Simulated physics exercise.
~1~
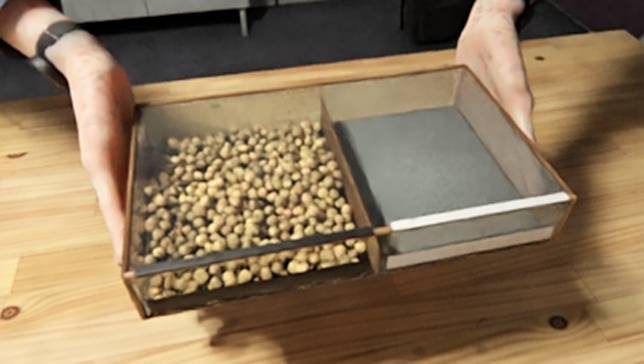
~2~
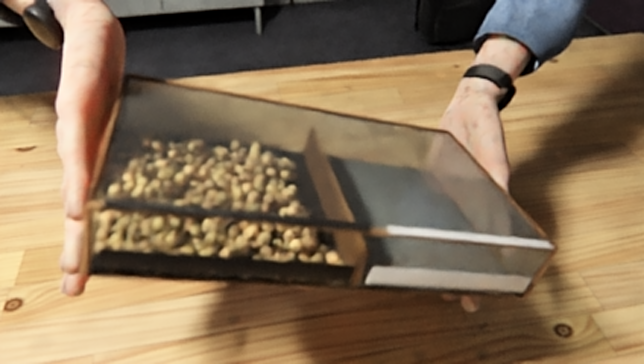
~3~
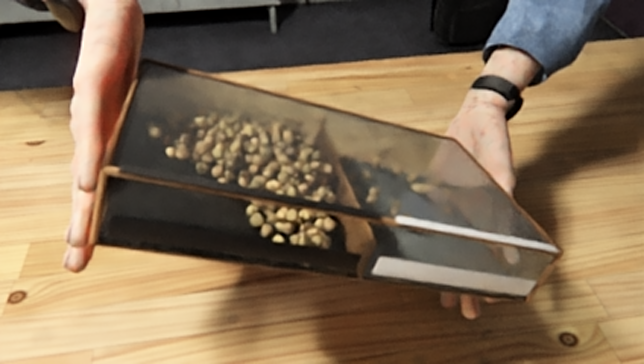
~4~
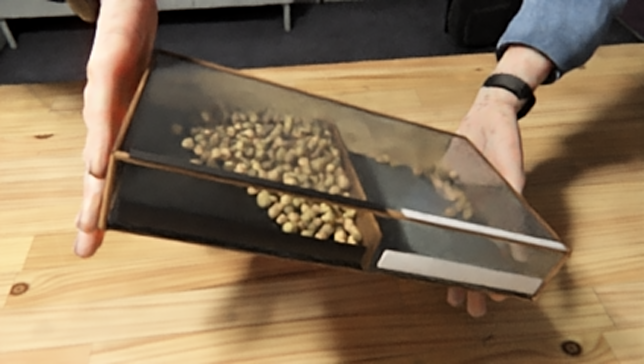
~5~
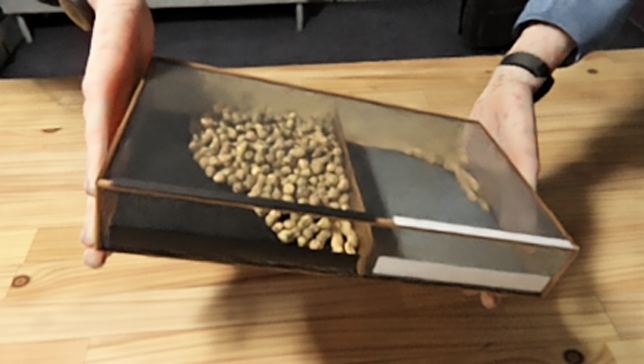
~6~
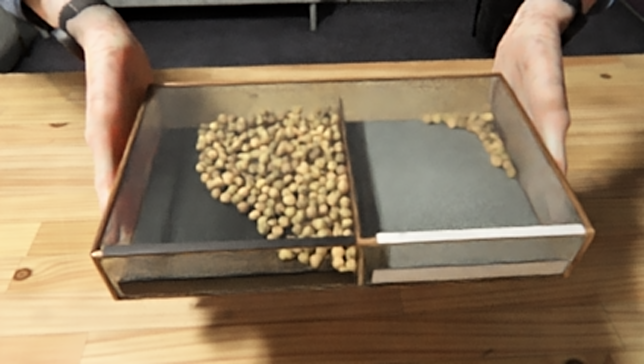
A shallow, clear-lidded box of dried chickpeas is held in two hands above a wooden table, its left compartment well filled and its right one empty. The hands tip the box steeply so that its right side drops, and the chickpeas slide away from the left wall and bunch against the divider. A few end up across it, gathering toward the far right side. The hands then bring the box back level. It ends with most of the chickpeas heaped against the divider in the left compartment, and a small curved line resting in the right compartment's far corner.
